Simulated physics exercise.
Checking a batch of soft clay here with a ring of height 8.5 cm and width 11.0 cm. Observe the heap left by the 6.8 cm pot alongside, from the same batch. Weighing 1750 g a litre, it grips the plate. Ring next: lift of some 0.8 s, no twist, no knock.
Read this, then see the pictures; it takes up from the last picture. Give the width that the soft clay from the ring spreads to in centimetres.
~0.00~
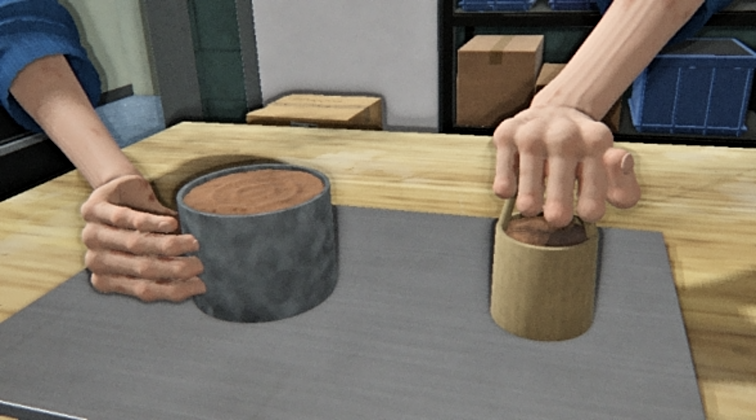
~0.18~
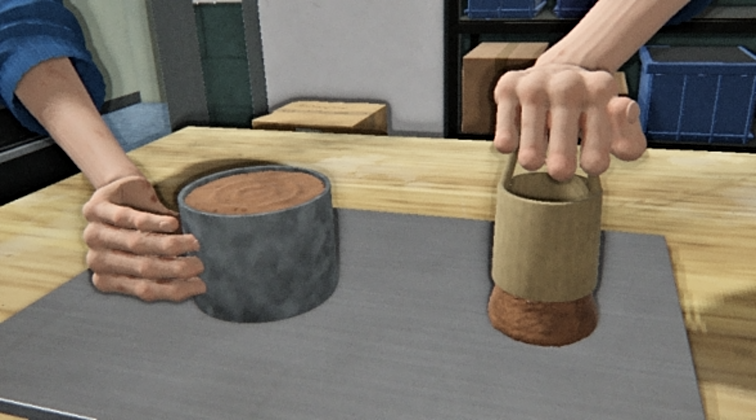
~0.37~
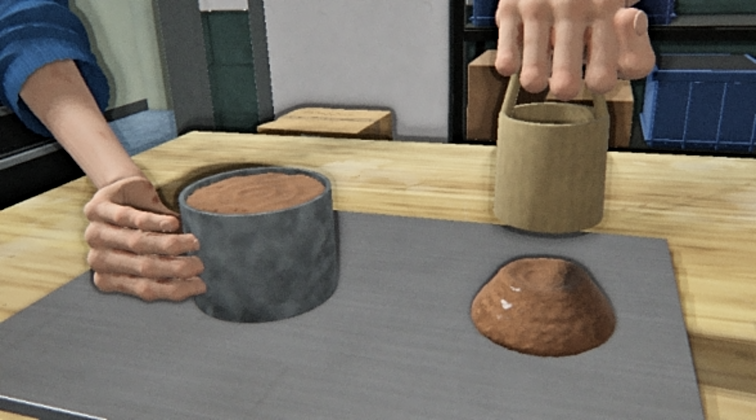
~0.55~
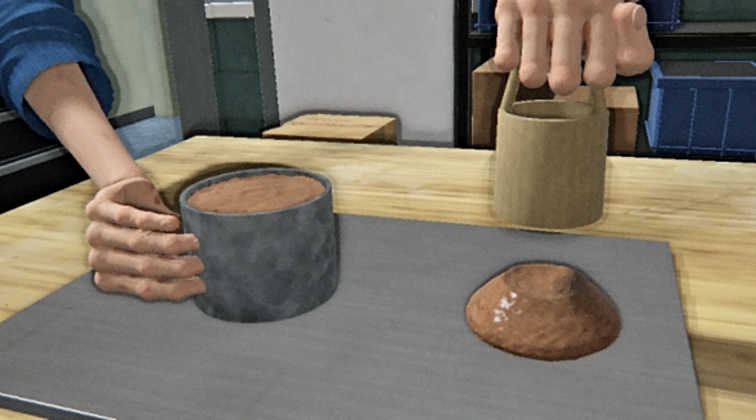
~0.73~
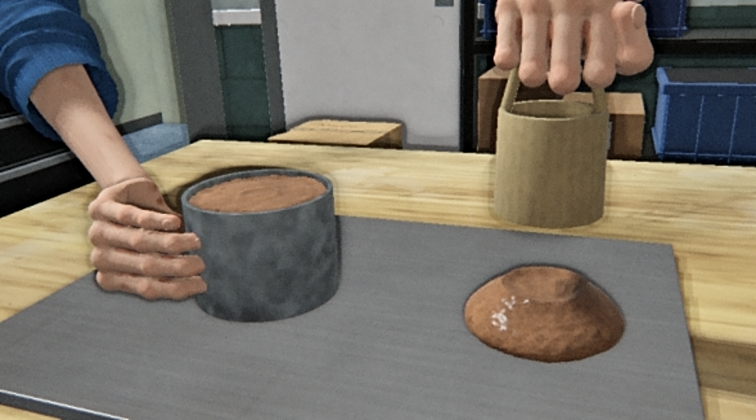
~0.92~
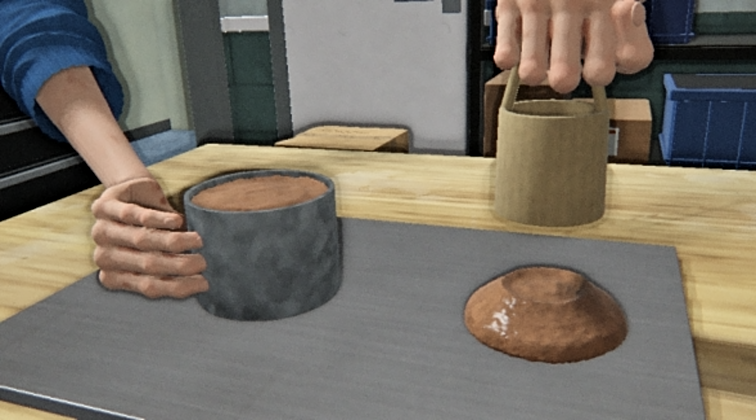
It comes to around 20.9 cm.
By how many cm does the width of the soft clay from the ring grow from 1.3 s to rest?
I'd say about 4.5 cm.
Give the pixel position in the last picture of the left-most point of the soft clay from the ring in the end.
The pixel is about (139, 315).
By 1.1 s, the ring is up 1.7 cm; the soft clay has come down 0.3 cm to 8.2 cm and is 12 cm wide.
By 1.3 s, the ring is up 5.0 cm; the soft clay has come down 2.7 cm to 5.8 cm and is 16 cm wide.
By 1.5 s, the ring is up 8.4 cm; the soft clay has come down 4.4 cm to 4.1 cm and is 19 cm wide.
By 1.8 s, the ring is clear; the soft clay has come down 4.9 cm to 3.6 cm and is 20 cm wide.
By 3.0 s, at rest, the ring is clear; the soft clay has come down 5.0 cm to 3.5 cm and is 21 cm wide.
